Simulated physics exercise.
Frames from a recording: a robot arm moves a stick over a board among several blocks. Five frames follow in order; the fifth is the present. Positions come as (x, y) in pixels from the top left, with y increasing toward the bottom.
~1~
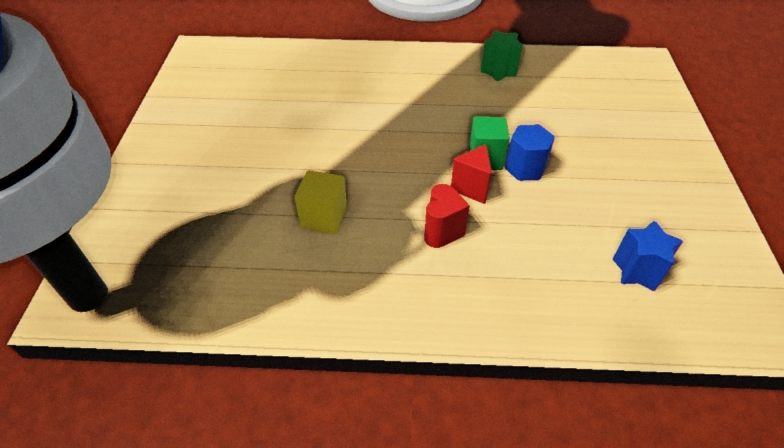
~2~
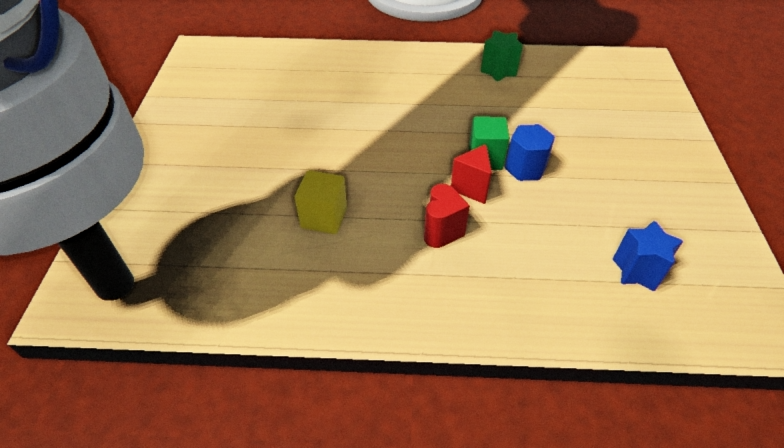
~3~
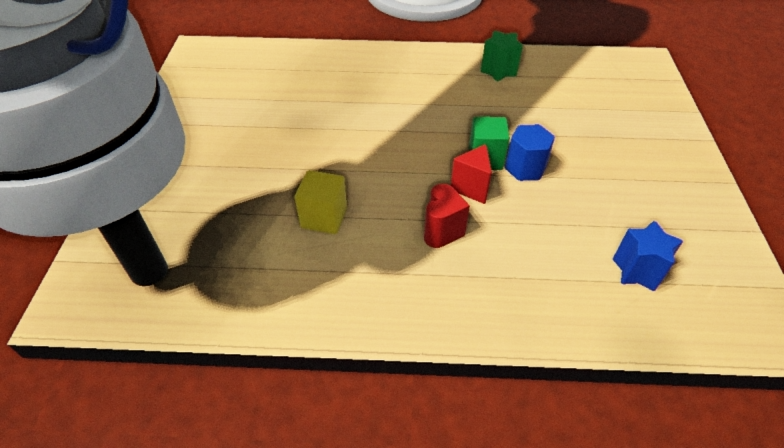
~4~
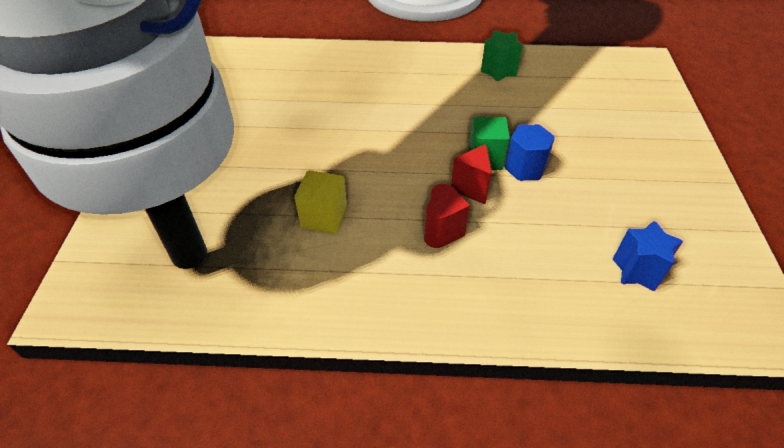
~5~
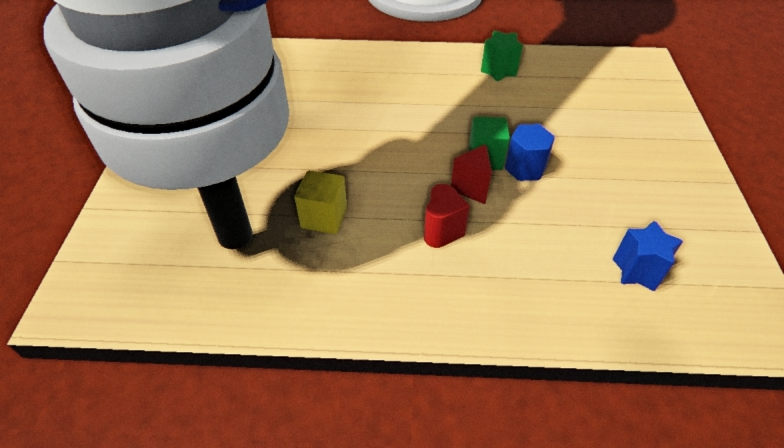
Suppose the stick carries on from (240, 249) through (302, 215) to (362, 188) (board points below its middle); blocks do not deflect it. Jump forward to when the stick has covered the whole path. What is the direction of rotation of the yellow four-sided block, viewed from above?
Viewed from the top, it goes clockwise.
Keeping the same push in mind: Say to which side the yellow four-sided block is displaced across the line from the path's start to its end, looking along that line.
With start-to-end as forward, it shifts right.
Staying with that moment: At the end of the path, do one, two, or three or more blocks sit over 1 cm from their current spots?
Counting only shifts above 1 cm, I get one block.
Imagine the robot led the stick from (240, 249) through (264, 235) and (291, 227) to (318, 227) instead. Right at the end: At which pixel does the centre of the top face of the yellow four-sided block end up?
It ends at (347, 179).
On the path given first. One third of the way, stick (280, 213); nothing pushed yet.
Two thirds of the way, stick (321, 192); yellow four-sided block (354, 180).
At the end, stick (361, 176); yellow four-sided block (378, 179), turned 40° clockwise; red heart block unmoved.
